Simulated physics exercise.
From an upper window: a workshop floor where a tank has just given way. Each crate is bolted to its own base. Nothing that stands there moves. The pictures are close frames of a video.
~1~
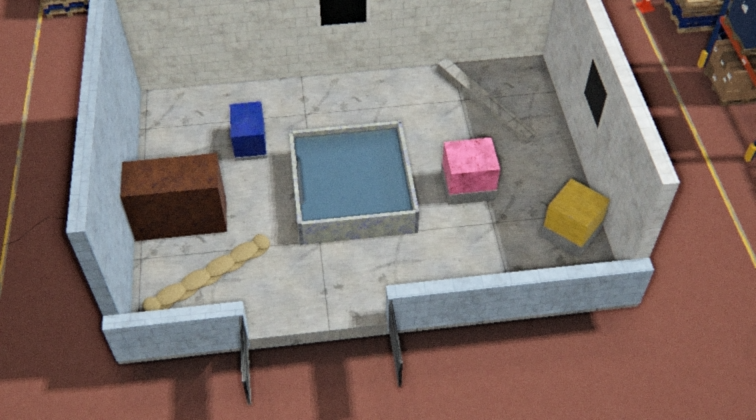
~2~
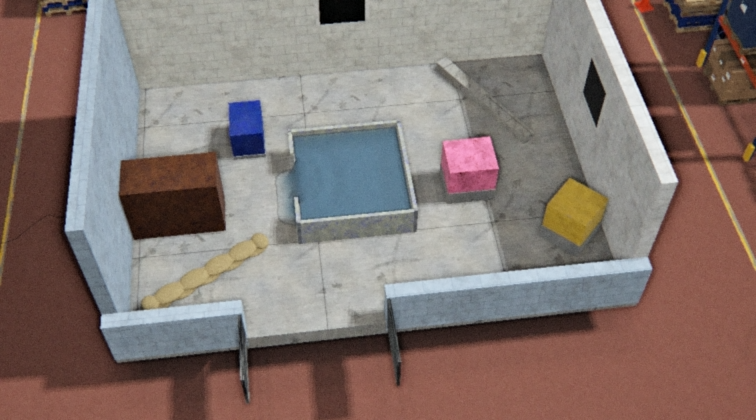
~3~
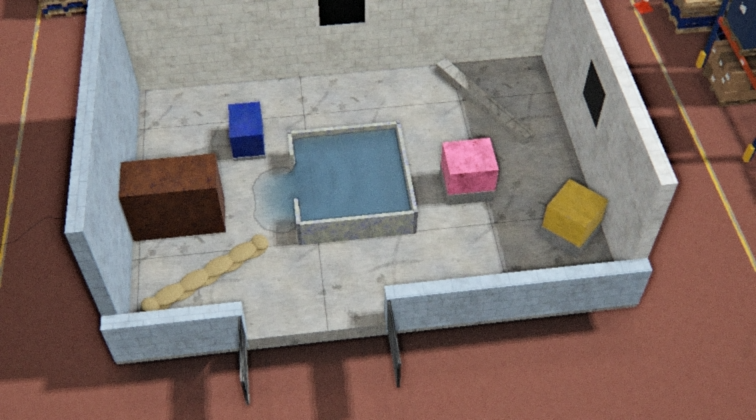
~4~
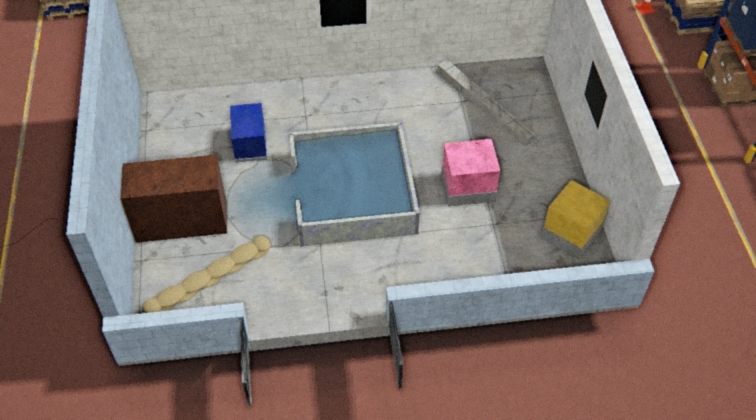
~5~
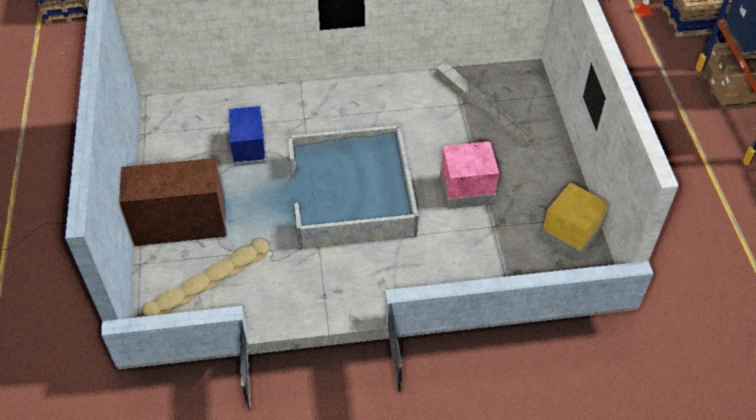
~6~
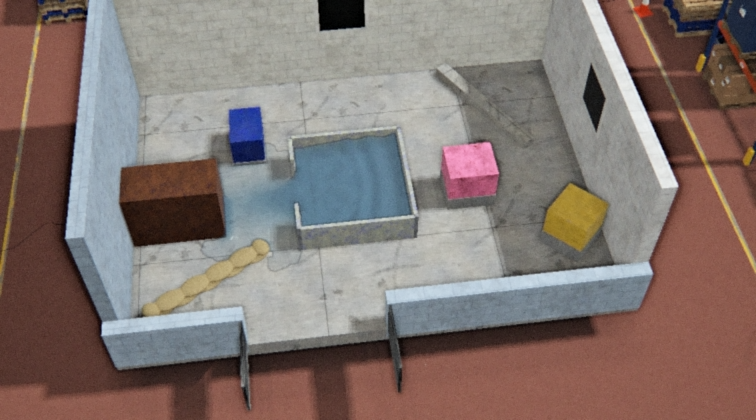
The square tank of blue water sat whole, then a gap opened in its left side and water poured out, spreading left across the pale floor toward the brown box while the boxes stayed still.
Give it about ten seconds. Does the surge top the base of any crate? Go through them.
The yellow crate escapes dry; the pink crate escapes dry; the blue crate is wetted.
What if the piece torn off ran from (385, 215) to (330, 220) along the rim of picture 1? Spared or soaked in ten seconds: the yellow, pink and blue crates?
The yellow one stays dry; the pink one keeps dry; the blue one is safe.
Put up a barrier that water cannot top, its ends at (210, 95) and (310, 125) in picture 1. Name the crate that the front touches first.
The blue one.
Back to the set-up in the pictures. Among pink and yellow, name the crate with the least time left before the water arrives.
I say the one in pink.
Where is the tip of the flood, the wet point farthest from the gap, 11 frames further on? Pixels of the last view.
Close to (140, 96).
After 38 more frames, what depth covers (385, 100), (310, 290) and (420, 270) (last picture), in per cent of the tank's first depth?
About 4, 6 and 2 per cent.
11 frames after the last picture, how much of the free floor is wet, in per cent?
About 20 per cent.
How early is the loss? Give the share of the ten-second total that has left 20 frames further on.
Near 0 in a hundred.
A moment on, water covers 15 % of the floor; the yellow crate not reached, the pink crate not reached, the blue crate water round its plinth.
Next, water covers 20 % of the floor; the yellow crate not reached, the pink crate not reached, the blue crate water round its plinth.
Then, water covers 30 % of the floor; the yellow crate not reached, the pink crate not reached, the blue crate water round its plinth.
Later, water covers 55 % of the floor; the yellow crate not reached, the pink crate not reached, the blue crate water round its plinth.
In the end, water covers 70 % of the floor; the yellow crate stayed above the water, the pink crate stayed above the water, the blue crate was topped.
